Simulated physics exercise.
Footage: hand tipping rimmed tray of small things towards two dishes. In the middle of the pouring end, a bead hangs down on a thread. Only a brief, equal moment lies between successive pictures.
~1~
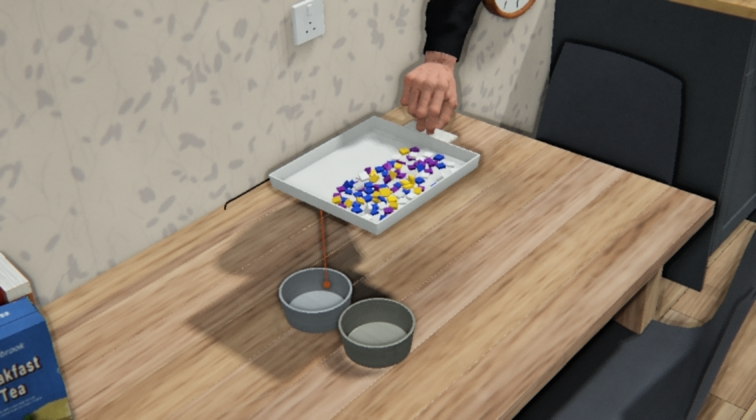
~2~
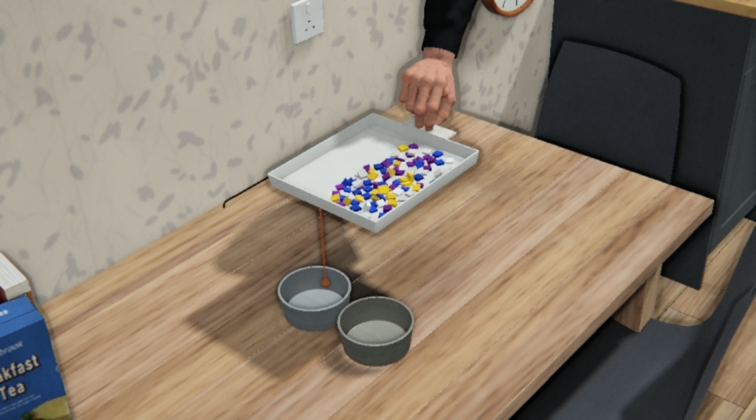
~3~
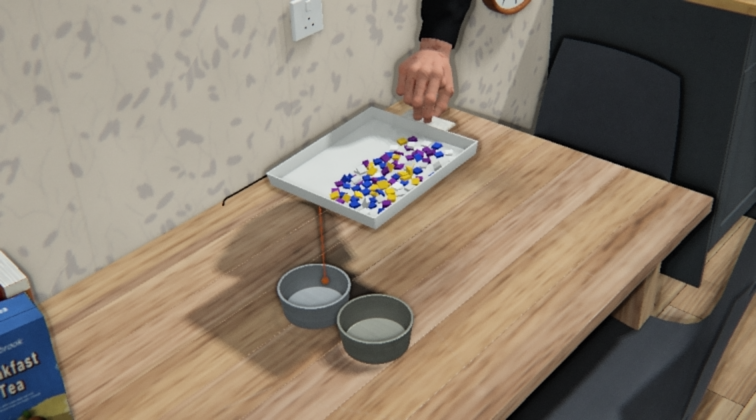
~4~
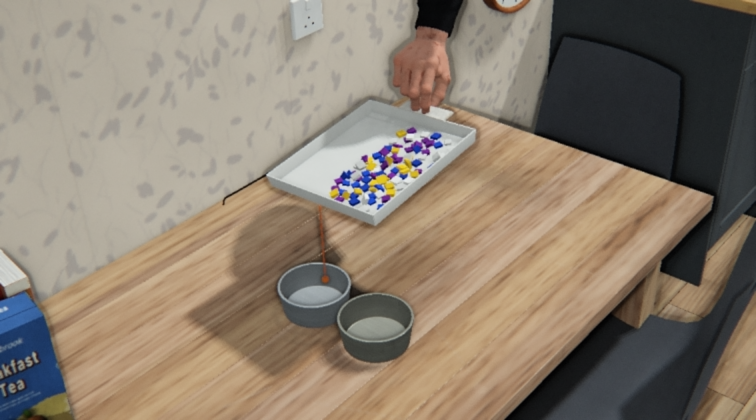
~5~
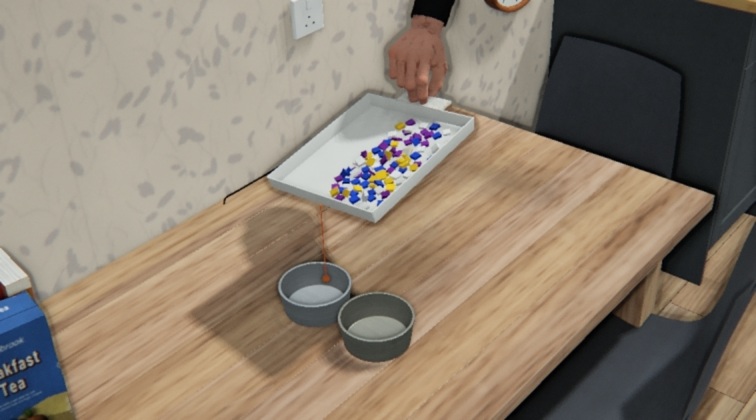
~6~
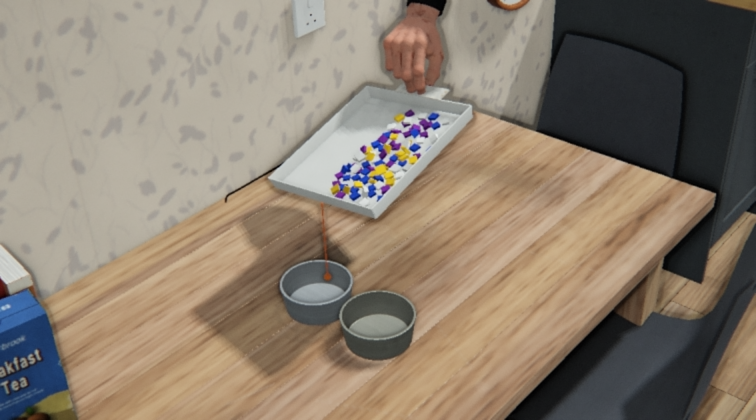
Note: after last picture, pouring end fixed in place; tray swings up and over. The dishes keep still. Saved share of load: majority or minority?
Minority.
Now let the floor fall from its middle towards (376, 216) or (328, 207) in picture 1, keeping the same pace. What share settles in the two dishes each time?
About 80 and 30 per cent.
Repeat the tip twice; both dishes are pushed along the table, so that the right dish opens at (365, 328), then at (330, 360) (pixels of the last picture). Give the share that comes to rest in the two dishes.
First 20 per cent, second 0 per cent.
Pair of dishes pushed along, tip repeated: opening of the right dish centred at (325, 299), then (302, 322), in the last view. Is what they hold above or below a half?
Taking them in turn, it's beyond half and then short of half.
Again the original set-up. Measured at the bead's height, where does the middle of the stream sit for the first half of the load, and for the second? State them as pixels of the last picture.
About (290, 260), and after that about (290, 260).
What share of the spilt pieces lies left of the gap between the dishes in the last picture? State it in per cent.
About 100 per cent.
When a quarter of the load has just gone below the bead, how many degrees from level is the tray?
I'd say close to 110 degrees.
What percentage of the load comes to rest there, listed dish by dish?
At the end, 30 percent of the load sits in the left dish and 0 percent in the right dish.
Shortly afterwards, tray tipped steeply; all but a few on the tray; only a few in the air.
Next, tray tipped past a quarter turn; the bulk on the tray; a little outside both; a little in the air.
Some moments later, tray tipped past a quarter turn; near a quarter in the left dish; the bulk outside both.
In the end, tray tipped past a quarter turn; none at all in the right dish; near a quarter in the left dish; the bulk outside both.
